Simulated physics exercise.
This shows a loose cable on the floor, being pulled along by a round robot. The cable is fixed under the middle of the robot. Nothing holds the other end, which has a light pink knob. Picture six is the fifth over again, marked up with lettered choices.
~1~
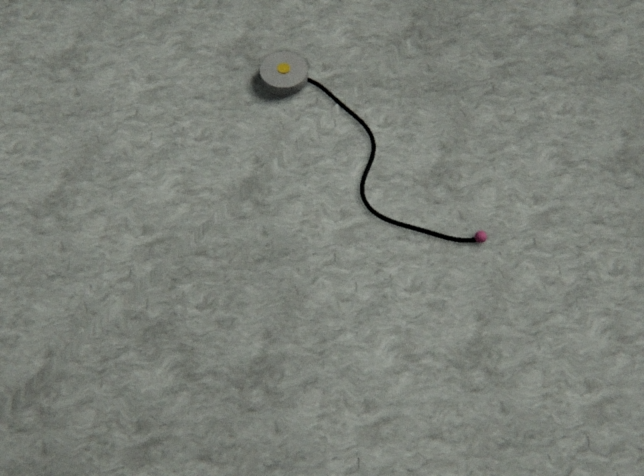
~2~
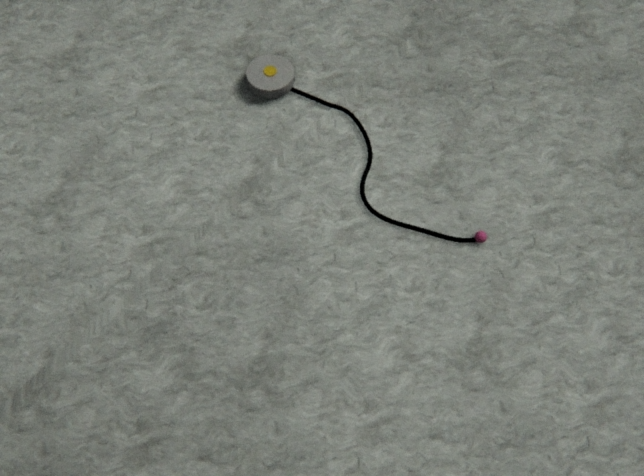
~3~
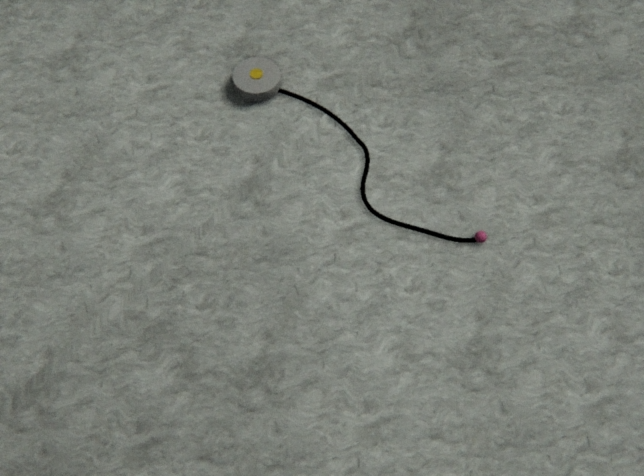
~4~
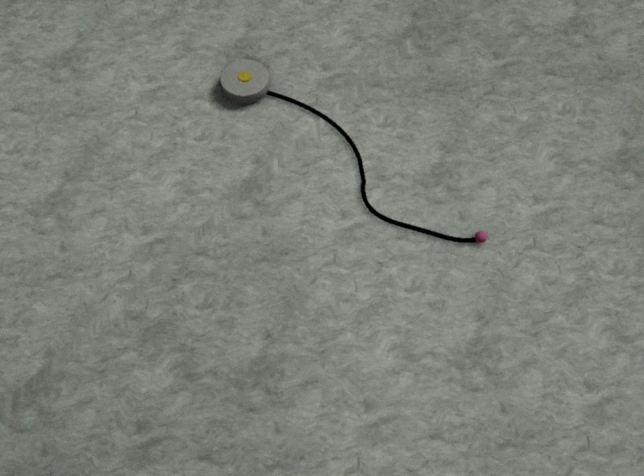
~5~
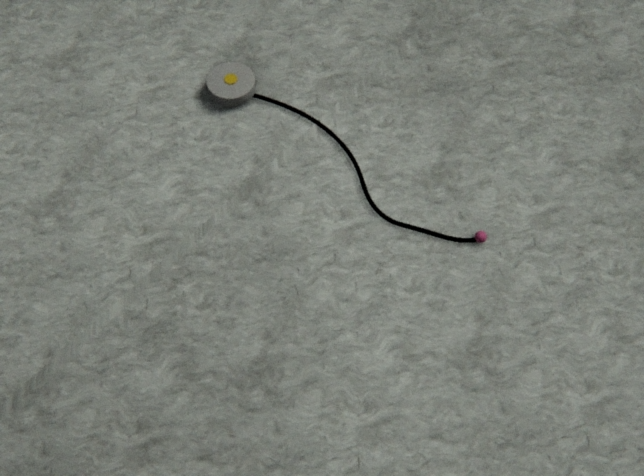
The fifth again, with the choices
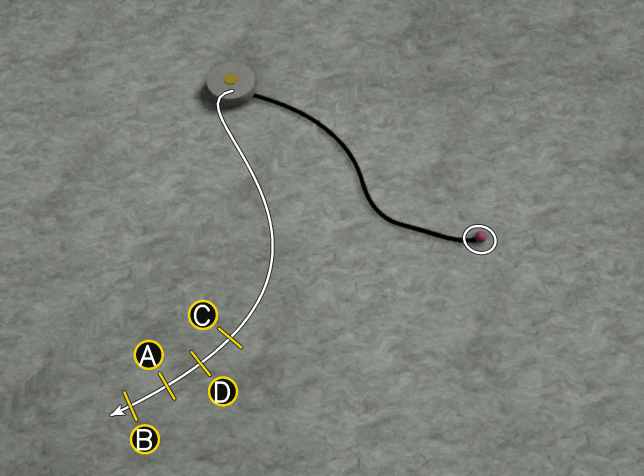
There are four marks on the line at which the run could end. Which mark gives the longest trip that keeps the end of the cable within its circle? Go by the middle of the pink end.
A.
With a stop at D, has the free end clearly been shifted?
No.
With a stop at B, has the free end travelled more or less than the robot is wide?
Less.
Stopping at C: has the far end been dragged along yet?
By then, no.
On the marked copy, A at (167, 386); B at (130, 406); C at (230, 338); D at (201, 363); the ring at (480, 239); the route from (232, 91) via (272, 254) to (111, 415).
Taking A. A third of the way, robot (255, 175), middle of the cable (351, 165), free end (480, 237).
Two thirds of the way, robot (259, 293), middle of the cable (345, 170), free end (480, 237).
When it is over, robot (165, 382), middle of the cable (312, 267), free end (475, 238); the free end is still in its ring.
As for the rest, B drags the free end to (449, 235); C is safe but short; D is safe but short.
